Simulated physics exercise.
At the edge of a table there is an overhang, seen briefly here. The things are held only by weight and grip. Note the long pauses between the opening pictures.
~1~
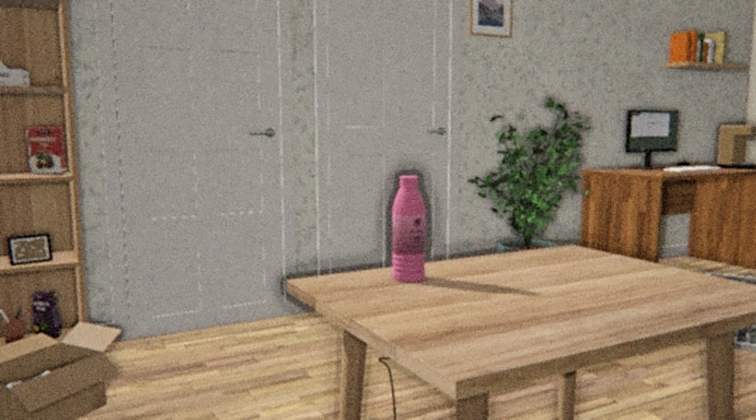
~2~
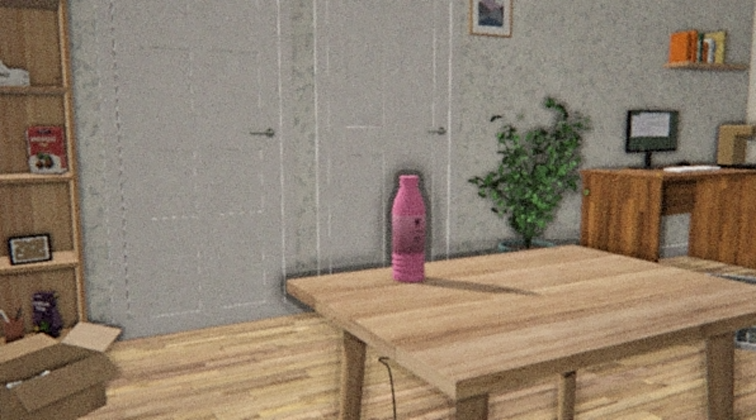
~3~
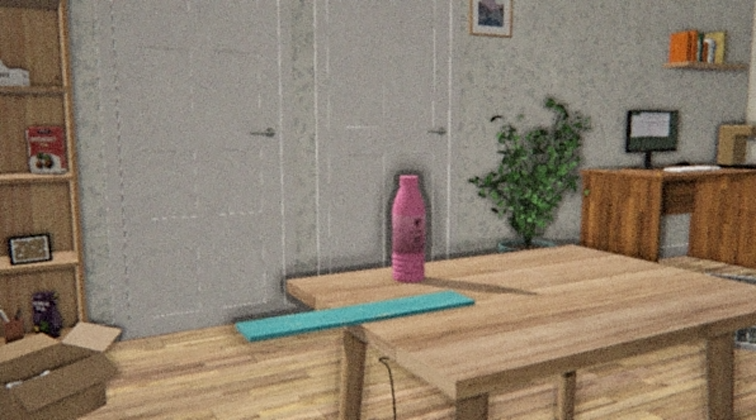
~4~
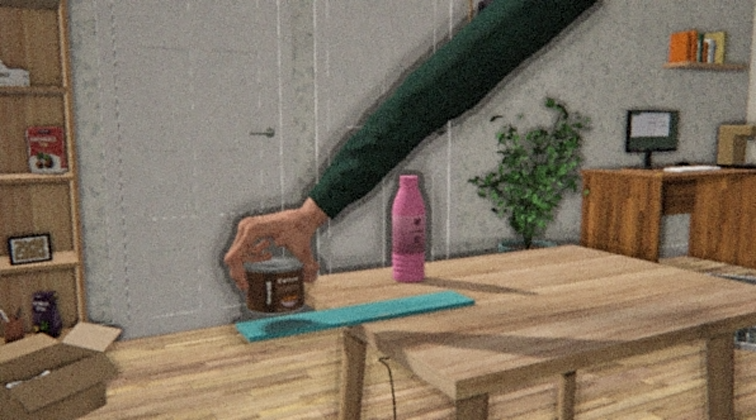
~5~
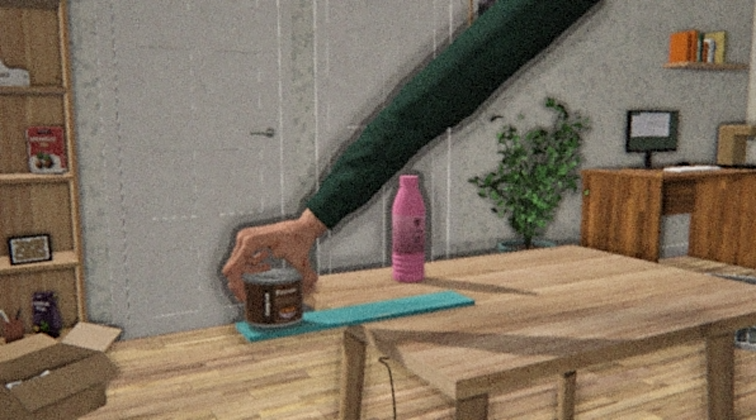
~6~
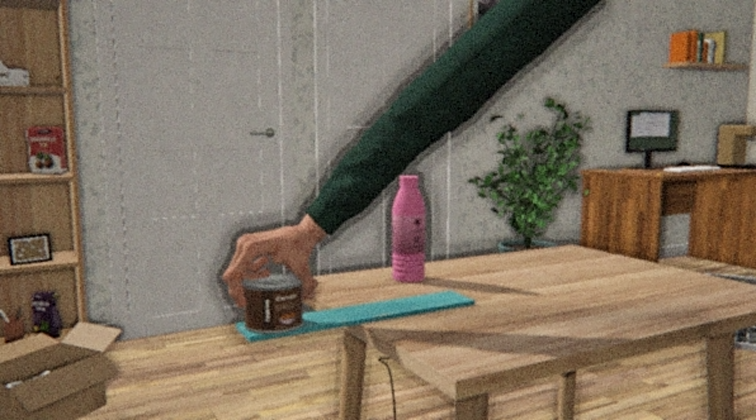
A turquoise plank appeared across the table's left edge, sticking out past it near a pink bottle, and then a hand in a green sleeve lowered a brown tub onto the plank's overhanging end.
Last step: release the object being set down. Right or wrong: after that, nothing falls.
Wrong.
Then, 0.30 s on from there, brown tub now down on the floor or falling; turquoise plank turned 44° from how it was put.
Then, 0.50 s on from there, turquoise plank now down on the floor or falling.
Then, 0.60 s on from there, things are still on the move.
Then, 0.70 s on from there, as before.
In the end, down on the floor or falling, brown tub and turquoise plank; pink bottle unmoved. The plank comes down.
